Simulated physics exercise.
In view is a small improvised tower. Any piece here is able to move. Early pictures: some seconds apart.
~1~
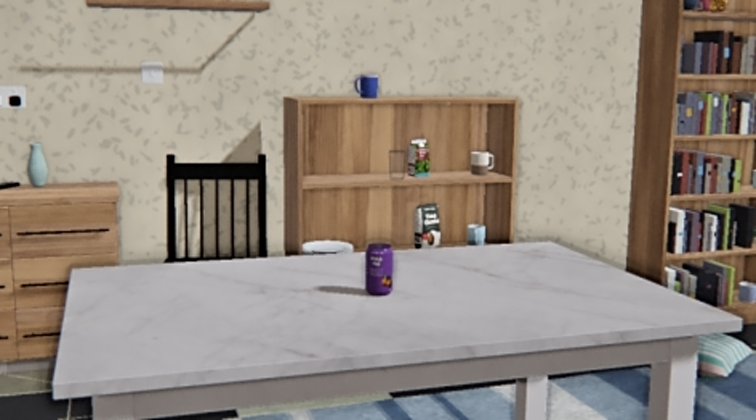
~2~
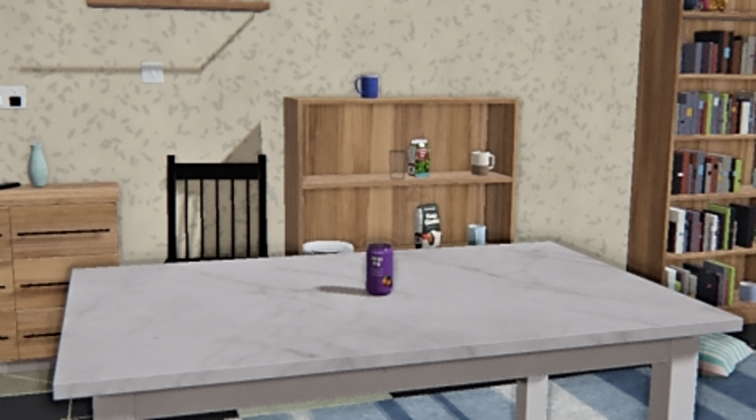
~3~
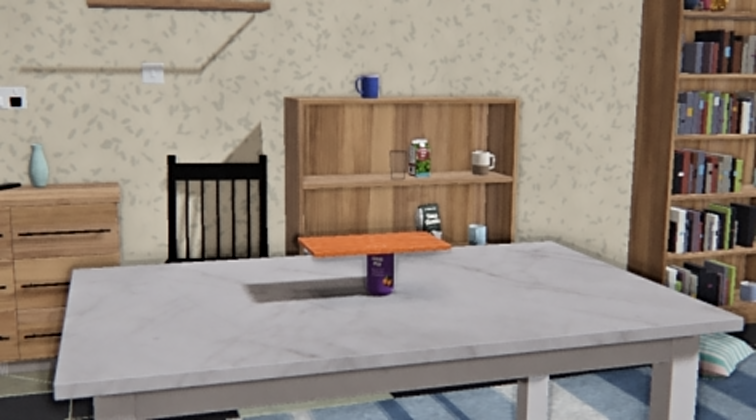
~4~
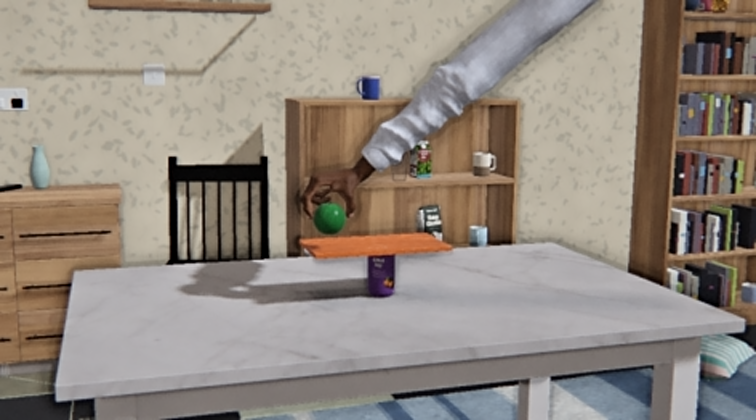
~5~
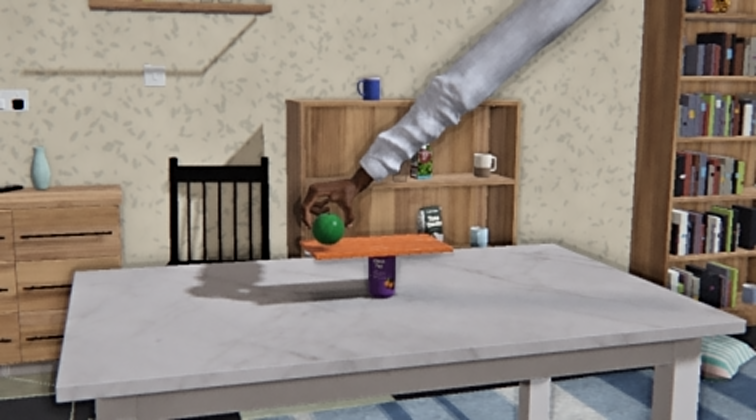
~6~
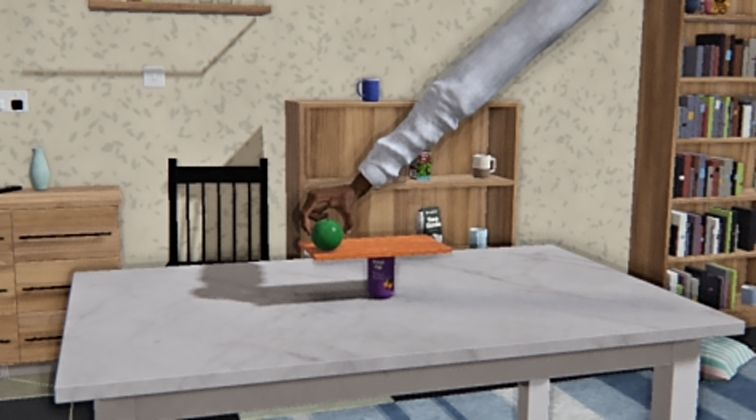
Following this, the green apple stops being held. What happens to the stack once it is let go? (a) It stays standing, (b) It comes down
b.
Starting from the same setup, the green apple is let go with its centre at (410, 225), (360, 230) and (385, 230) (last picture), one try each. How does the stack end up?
First time it stays put, second time it falls over, third time it stays put.
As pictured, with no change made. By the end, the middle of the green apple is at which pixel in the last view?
The object finishes somewhere near (307, 293).
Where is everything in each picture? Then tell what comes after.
In the first frame, the last thing is not in view yet; purple can (379, 270).
In the second frame, the last thing is not in view yet; purple can (380, 270).
In the third frame, the last thing is not in view yet; purple can (380, 270).
In the fourth frame, still above its spot; green apple (329, 219); purple can (381, 271).
In the fifth frame, still above its spot; green apple (328, 229); purple can (382, 272).
In the sixth frame, set down, still held; green apple (327, 235); purple can (381, 273).
Then, 0.30 s after the last picture, green apple now fallen; orange board tipped 38° from how it was.
Then, 0.40 s after the last picture, orange board tipped 55° from how it was.
Then, 0.50 s after the last picture, orange board tipped 50° from how it was.
Then, 1.20 s after the last picture, orange board tipped 44° from how it was.
At rest, fallen, green apple; tipped over in the stack, orange board; purple can in place. Seen from the same camera at the end, green apple near (307, 293). The stack loses its balance.
